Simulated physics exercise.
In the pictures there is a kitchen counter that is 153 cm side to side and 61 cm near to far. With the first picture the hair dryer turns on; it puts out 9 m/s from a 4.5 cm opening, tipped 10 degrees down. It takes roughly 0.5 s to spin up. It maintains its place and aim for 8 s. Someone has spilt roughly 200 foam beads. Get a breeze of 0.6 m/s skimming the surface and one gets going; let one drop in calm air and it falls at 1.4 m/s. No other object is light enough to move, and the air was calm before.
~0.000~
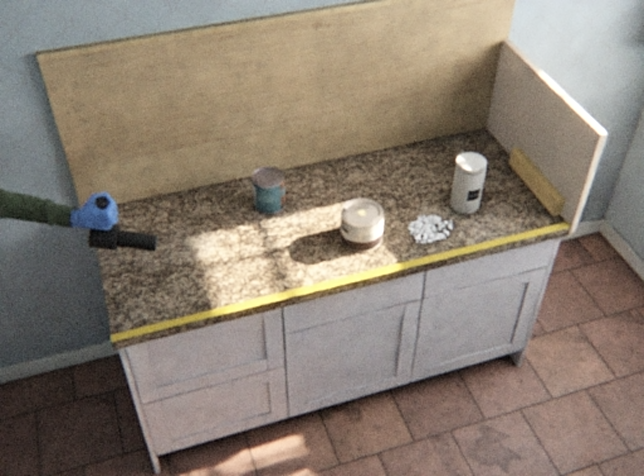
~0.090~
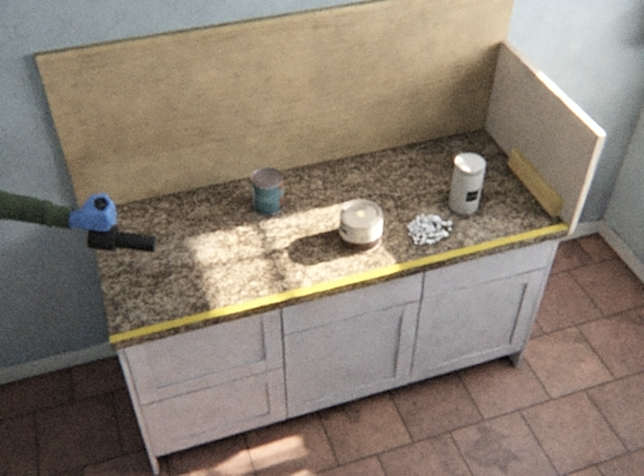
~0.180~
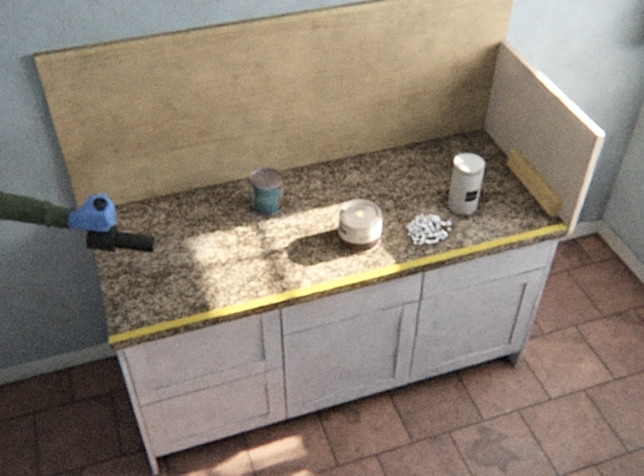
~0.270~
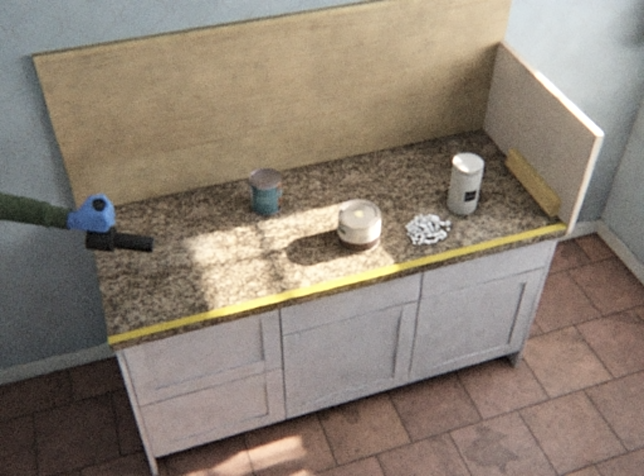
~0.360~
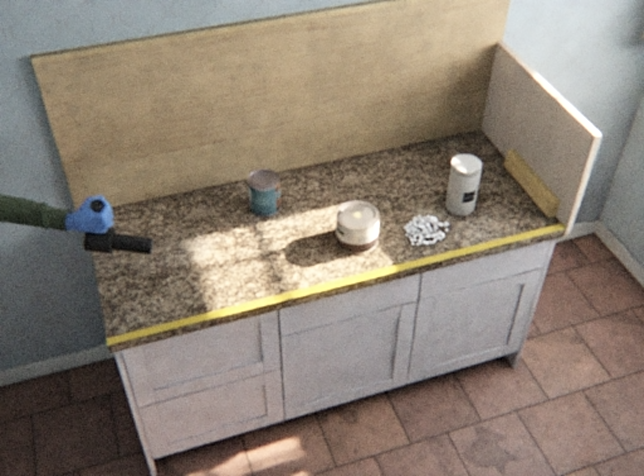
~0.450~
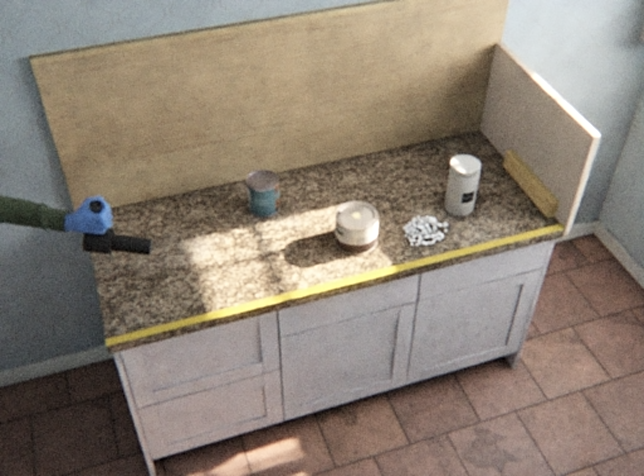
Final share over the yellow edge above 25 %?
No, I'm expecting the count past that edge to remain at or under a quarter.
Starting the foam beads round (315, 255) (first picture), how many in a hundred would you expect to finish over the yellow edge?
70 %.
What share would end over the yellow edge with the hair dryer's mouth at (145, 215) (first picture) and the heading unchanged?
In that case roughly 60 percent.
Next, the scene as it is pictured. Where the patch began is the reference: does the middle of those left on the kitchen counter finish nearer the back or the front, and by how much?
It has moved to the far side by around 5 cm.
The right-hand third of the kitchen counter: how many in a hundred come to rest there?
Roughly 90 in a hundred.
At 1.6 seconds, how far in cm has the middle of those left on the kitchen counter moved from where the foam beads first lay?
About 5 cm.
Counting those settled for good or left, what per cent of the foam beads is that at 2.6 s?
Roughly 10 per cent of them.
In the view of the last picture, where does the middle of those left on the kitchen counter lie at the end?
(452, 213).
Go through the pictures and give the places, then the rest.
In the first picture, the middle of the foam beads is near (428, 228), none has stirred yet and the mouth of the hair dryer is at (157, 243).
In the second picture, the middle of the foam beads is near (427, 226), none has stirred yet and the yellow edge is centred on (358, 281).
In the third picture, the middle of the foam beads is near (427, 226), none has stirred yet, the top of a jar is at (470, 162) and the top of a tin is at (360, 214).
In the fourth picture, the middle of the foam beads is near (426, 226) and none has stirred yet.
In the fifth picture, the middle of the foam beads is near (424, 227) and none has stirred yet.
In the sixth picture, the middle of the foam beads is near (423, 228) and none has stirred yet.
After 1.6 s the count stands so, 4 % are over the yellow edge; the middle of those still in play is near (435, 227).
After 2.6 s the count stands so, 6 % are over the yellow edge; the middle of those still in play is near (448, 220).
After 4.4 s the count stands so, 6 % are over the yellow edge; the middle of those still in play is near (452, 215).
After 8.0 s, at the end, 8 % are over the yellow edge; the middle of those still in play is near (452, 213).
